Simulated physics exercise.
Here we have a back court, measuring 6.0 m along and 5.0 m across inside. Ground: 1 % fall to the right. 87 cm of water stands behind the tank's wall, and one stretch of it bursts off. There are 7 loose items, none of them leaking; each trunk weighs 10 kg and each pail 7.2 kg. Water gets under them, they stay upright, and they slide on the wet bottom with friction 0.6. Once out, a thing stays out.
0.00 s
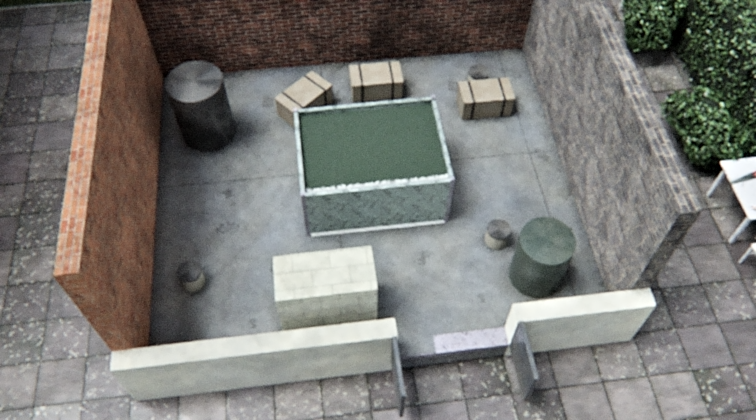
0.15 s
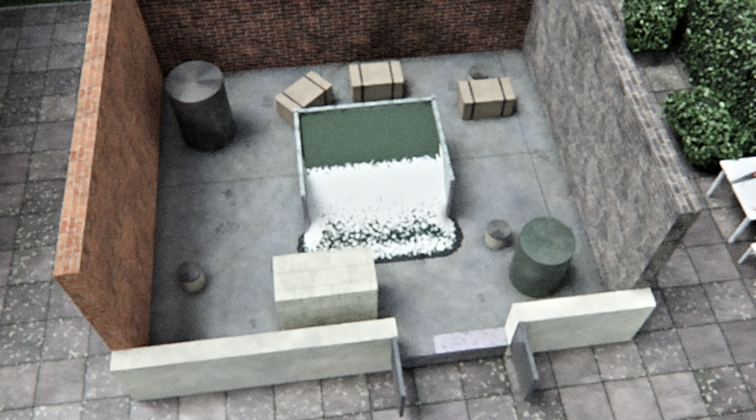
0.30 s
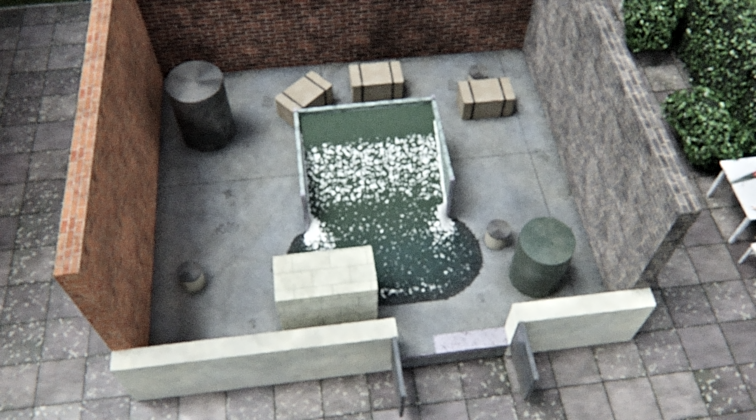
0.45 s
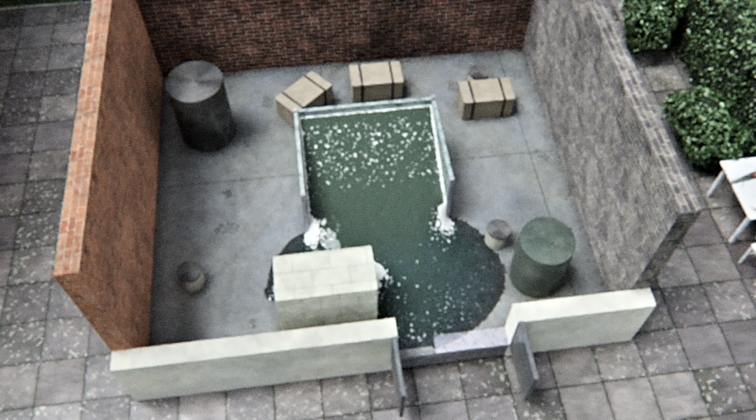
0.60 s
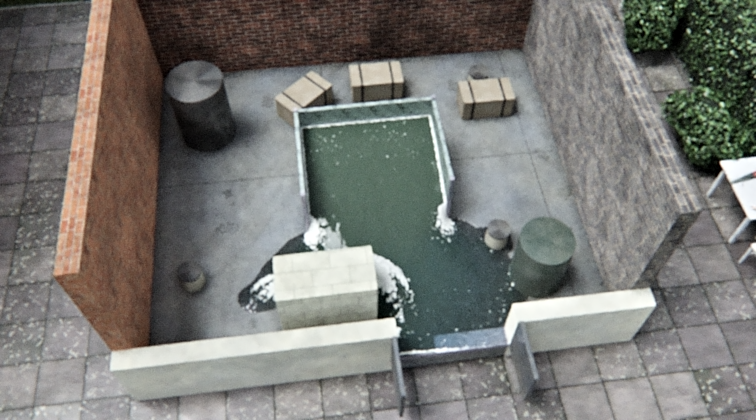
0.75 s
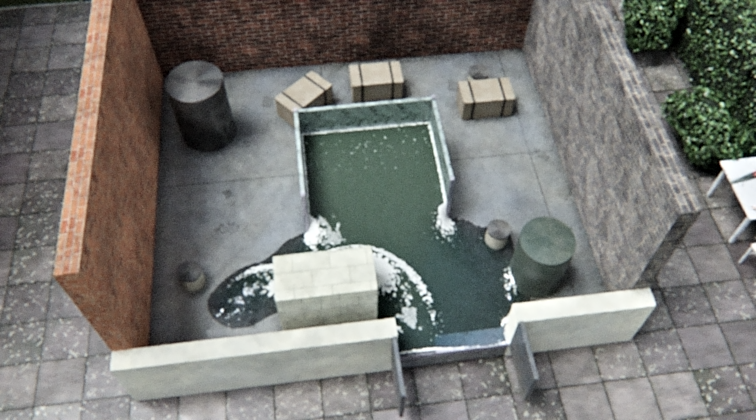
Dark green water bursts from the front of a raised rectangular tank in a walled courtyard, seen from a fixed view high above. Around it stand a dark grey drum at back left, tan boxes behind, a green drum at right and a cream block in front, between brick and grey walls. White foam tumbles out first, then the water spreads across the grey floor, curling around the block and reaching the green drum and front opening, while the objects stay put.
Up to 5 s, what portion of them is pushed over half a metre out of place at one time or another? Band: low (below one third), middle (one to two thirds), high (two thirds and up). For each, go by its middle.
Low.
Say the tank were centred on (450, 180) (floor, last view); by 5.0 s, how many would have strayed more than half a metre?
Result: 1.
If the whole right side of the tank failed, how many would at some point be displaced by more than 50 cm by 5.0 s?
The count would be 6.
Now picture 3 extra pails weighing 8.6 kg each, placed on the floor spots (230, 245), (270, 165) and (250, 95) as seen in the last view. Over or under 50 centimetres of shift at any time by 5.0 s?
Reading them off in order: Clears the mark, not beyond, not beyond.
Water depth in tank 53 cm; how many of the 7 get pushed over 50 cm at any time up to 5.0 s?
1.
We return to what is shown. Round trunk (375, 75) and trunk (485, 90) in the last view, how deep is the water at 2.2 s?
Roughly 0 and 0 cm.
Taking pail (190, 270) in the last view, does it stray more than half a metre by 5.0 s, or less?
Short answer, overshooting.
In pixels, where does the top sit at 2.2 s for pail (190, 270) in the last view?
Somewhere near (178, 244) in the last view.
After 1.1 s 0 of 7 are over 50 cm from their spots; 0 afloat.
After 2.2 s 0 of 7 are over 50 cm from their spots; 0 afloat.
After 3.5 s 1 of 7 are over 50 cm from their spots; 0 afloat.
After 5.0 s 1 of 7 are over 50 cm from their spots, and 1 have been at some point; 0 afloat.
